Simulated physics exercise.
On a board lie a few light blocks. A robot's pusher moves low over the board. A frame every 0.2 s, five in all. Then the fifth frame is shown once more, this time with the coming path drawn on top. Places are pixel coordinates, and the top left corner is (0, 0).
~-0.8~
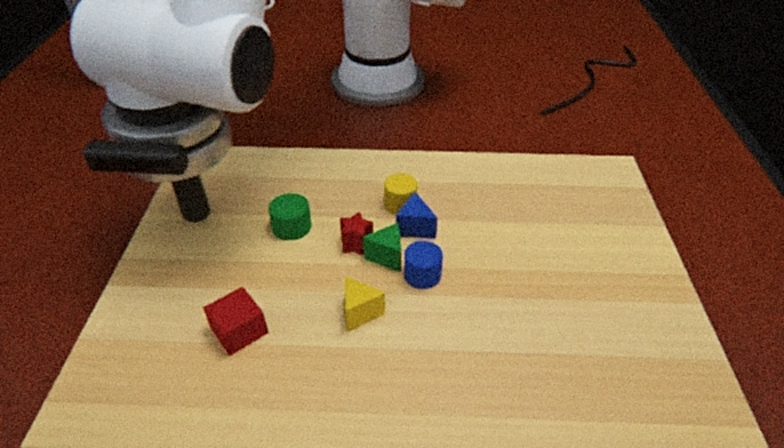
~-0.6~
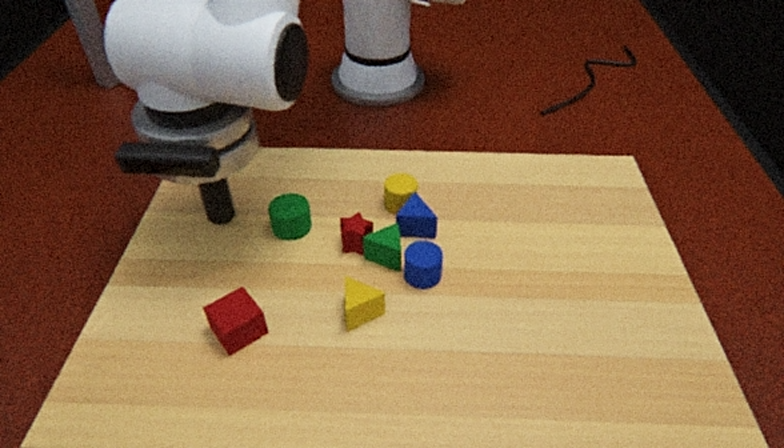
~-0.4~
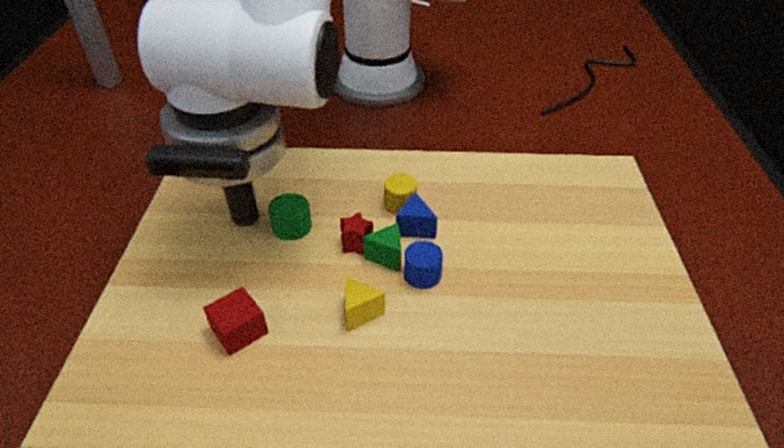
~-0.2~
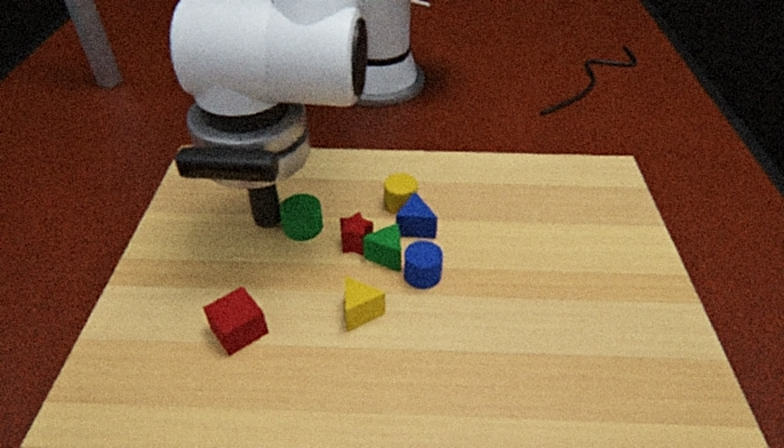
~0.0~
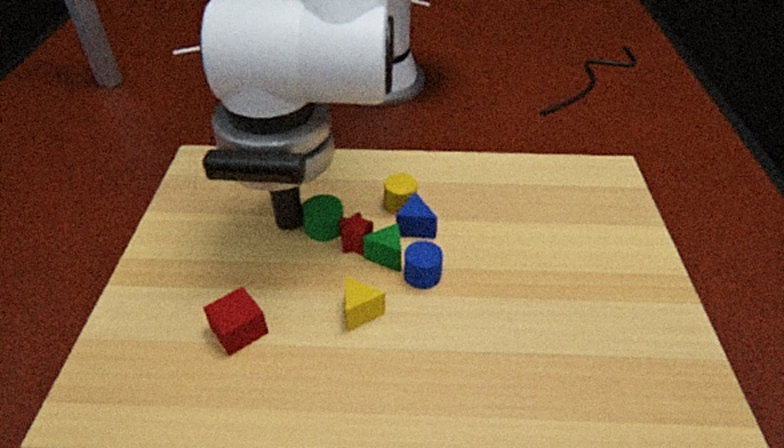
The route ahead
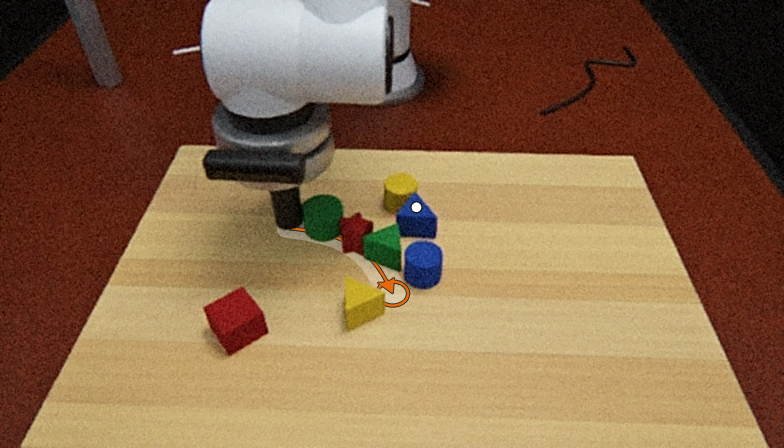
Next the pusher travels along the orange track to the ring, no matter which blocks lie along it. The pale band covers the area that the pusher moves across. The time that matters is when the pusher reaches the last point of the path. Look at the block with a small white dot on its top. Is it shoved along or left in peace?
At the end, its place is the same.
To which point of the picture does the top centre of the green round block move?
Its top middle is near (366, 201).
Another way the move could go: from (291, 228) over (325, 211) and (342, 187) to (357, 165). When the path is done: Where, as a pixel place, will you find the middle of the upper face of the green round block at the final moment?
Pixel (351, 201).
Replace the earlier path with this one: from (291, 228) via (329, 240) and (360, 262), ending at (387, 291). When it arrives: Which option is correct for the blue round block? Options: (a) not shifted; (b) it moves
Choice b: It moves.
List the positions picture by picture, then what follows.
Lower end of the pusher (197, 213), tops of blocks, green round block (288, 205), red star (355, 223), green three-sided block (387, 236), blue three-sided block (416, 207), blue round block (424, 253), in the first frame.
Pusher (222, 215), blocks as before, in the second frame.
Pusher (245, 217), blocks as before, in the third frame.
Pusher (268, 219), green round block (300, 206), in the fourth frame.
Pusher (290, 221), green round block (322, 206), red star (355, 223), green three-sided block (387, 236), blue three-sided block (416, 207), blue round block (424, 253), in the fifth frame.
The drawn path runs from (291, 228) through (335, 237) and (371, 259) to (393, 293); the dot is on the blue three-sided block.
On the path given first. One third of the way, pusher (334, 229); green round block (362, 202); red star (380, 221), turned 65° clockwise; green three-sided block (392, 241).
Two thirds of the way, pusher (371, 252); green round block (366, 201); red star (390, 224), turned 35° clockwise; green three-sided block (405, 248); blue round block (438, 256).
At the end, pusher (393, 286); green round block (366, 201); red star (391, 224), turned 30° clockwise; green three-sided block (424, 268), turned 45° anticlockwise; blue three-sided block not moved; blue round block (459, 257).
